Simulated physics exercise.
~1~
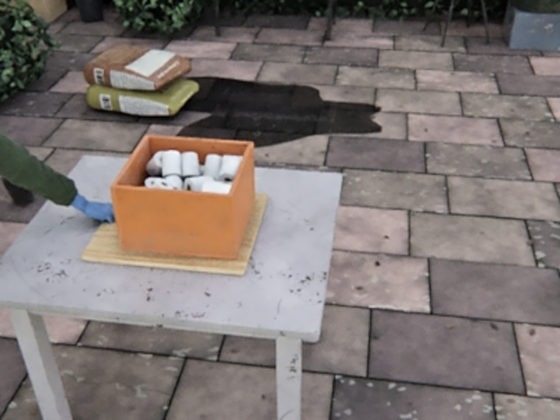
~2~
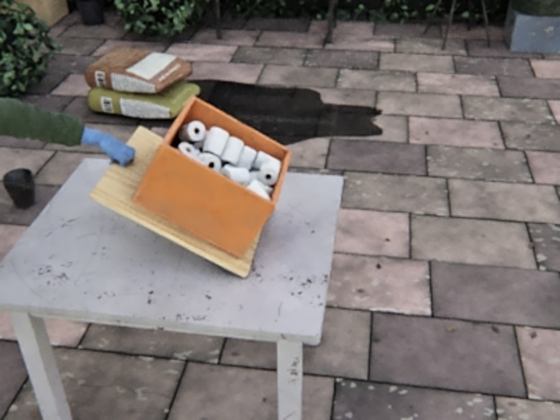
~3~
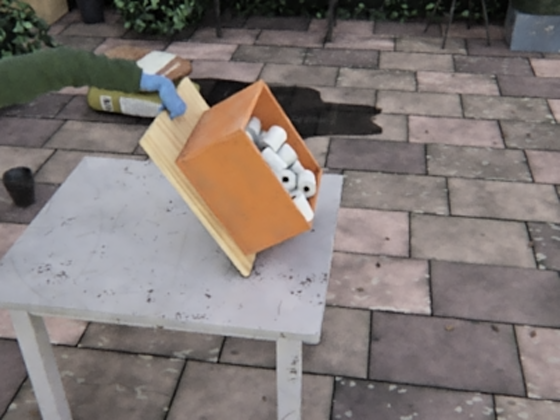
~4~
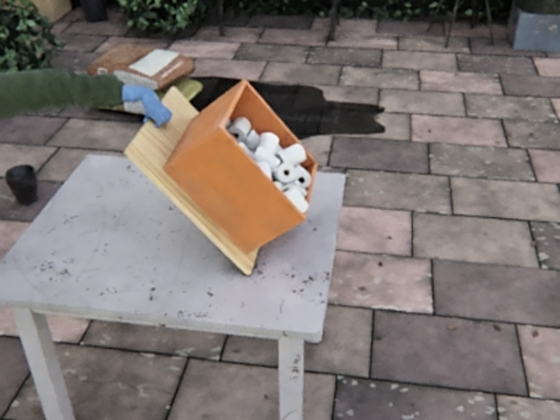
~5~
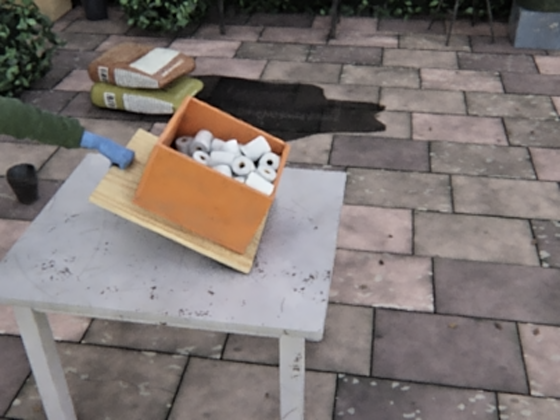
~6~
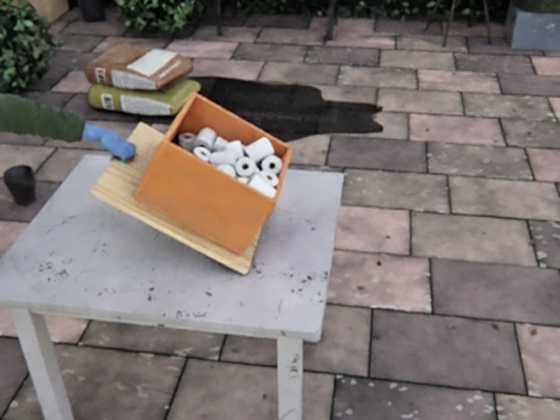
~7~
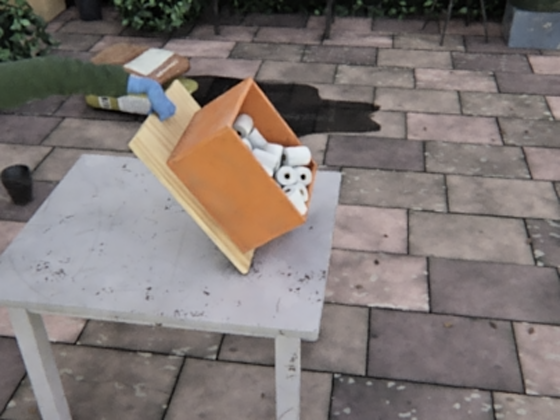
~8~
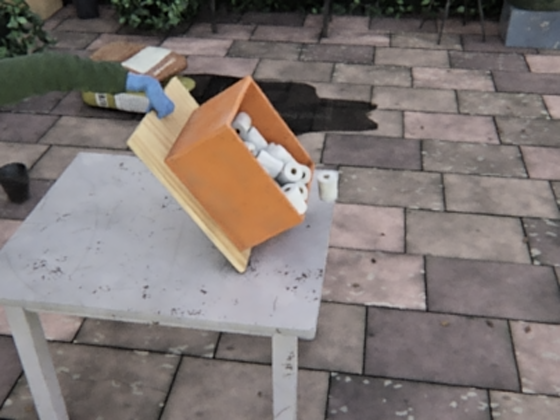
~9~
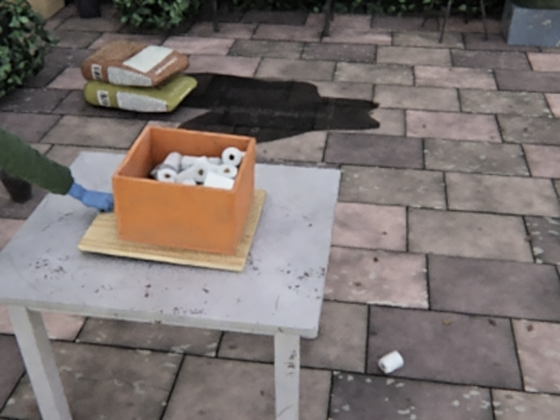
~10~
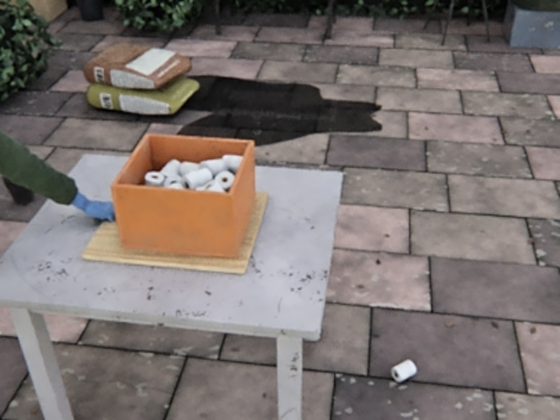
Gloved hand tipping a board with an orange box of white paper rolls twice, one roll falling onto the paving before lowering flat.
